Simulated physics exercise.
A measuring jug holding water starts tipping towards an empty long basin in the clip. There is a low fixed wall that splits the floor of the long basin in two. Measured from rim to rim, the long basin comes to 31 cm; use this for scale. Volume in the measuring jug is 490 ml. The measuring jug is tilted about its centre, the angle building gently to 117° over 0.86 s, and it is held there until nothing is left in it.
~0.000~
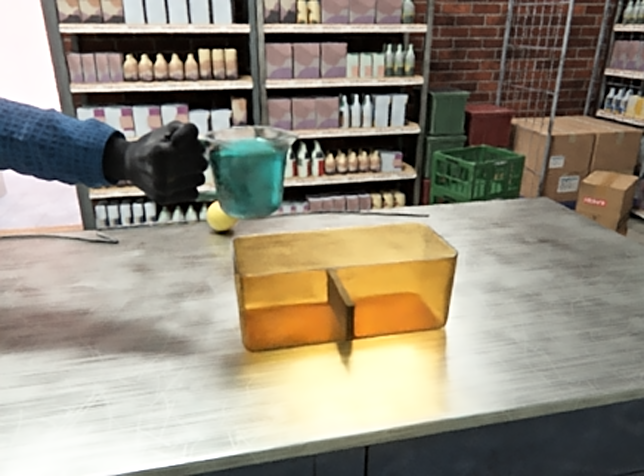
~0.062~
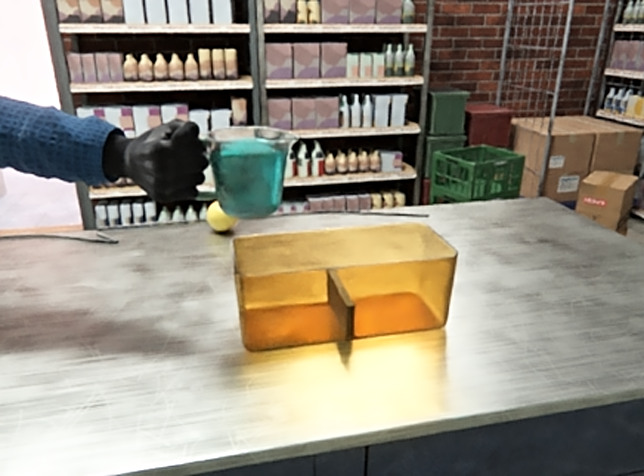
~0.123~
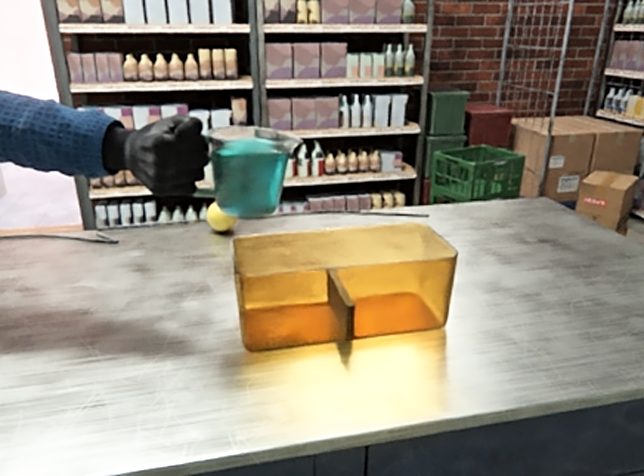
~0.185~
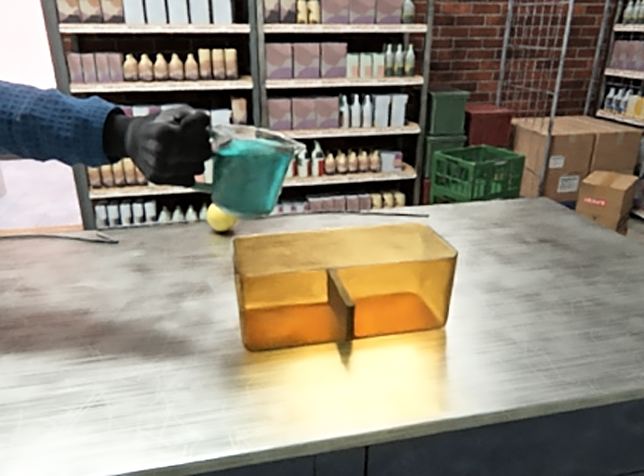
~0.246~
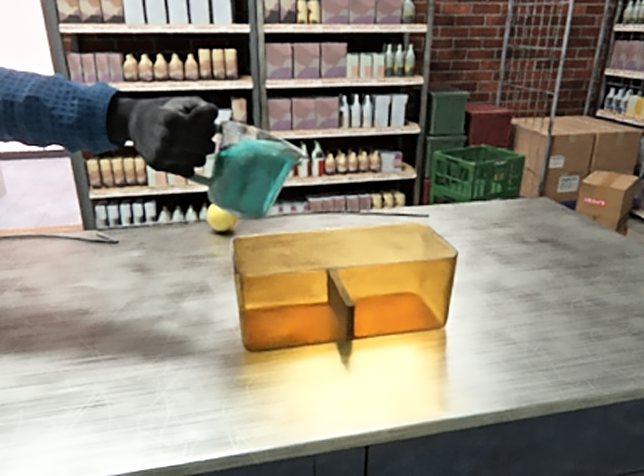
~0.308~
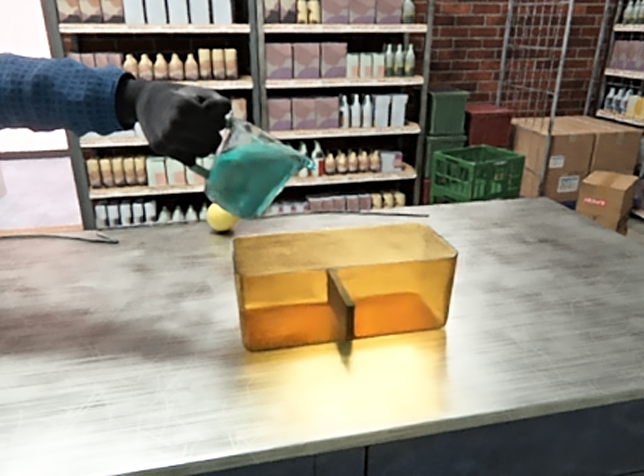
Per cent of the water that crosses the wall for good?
31 per cent.
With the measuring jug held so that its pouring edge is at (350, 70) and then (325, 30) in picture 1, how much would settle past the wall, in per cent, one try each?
Respectively 90 and 90 %.
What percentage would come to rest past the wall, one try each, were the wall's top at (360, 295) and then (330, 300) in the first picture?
10 % and 60 %.
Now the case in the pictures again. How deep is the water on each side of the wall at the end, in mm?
Depths at rest: Left around 18 mm, right around 8 mm.
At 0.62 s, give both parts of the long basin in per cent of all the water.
I'd say some 14 on the left and some 24 on the right.
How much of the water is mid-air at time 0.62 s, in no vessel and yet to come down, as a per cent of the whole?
About 24 per cent.
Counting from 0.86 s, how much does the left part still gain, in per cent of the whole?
It comes to about 4 per cent.
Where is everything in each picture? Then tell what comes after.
Tilt 0°; pouring edge (299, 134); surface from (209, 148) to (285, 144); the long basin's rim runs from (234, 257) to (442, 239); the wall's top is at (340, 286), in the first frame.
Tilt 2°; pouring edge (300, 136); surface from (209, 147) to (286, 145), in the second frame.
Tilt 6°; pouring edge (302, 140); surface from (211, 146) to (288, 146), in the third frame.
Tilt 13°; pouring edge (306, 146); surface from (215, 147) to (293, 147), in the fourth frame.
Tilt 22°; pouring edge (309, 156); surface from (218, 150) to (301, 150), in the fifth frame.
Tilt 33°; pouring edge (310, 167); surface from (216, 155) to (304, 158); 3 per cent is over the edge, in the sixth frame.
Then, 0.62 s in, the tilt is 97° and 38 per cent is still to pour, 14 is left of the wall and 23 right of it.
Then, 0.86 s in, the tilt is 117° and 2 per cent is still to pour, 64 is left of the wall and 30 right of it.
Then, 1.10 s in, the tilt is 117° and 0 per cent is still to pour, 68 is left of the wall and 31 right of it.
Then, 1.36 s in, the tilt is 117° and 0 per cent is still to pour, 68 is left of the wall and 31 right of it.
Finally, 68 per cent lies left of the wall, 31 right of it and 1 outside.
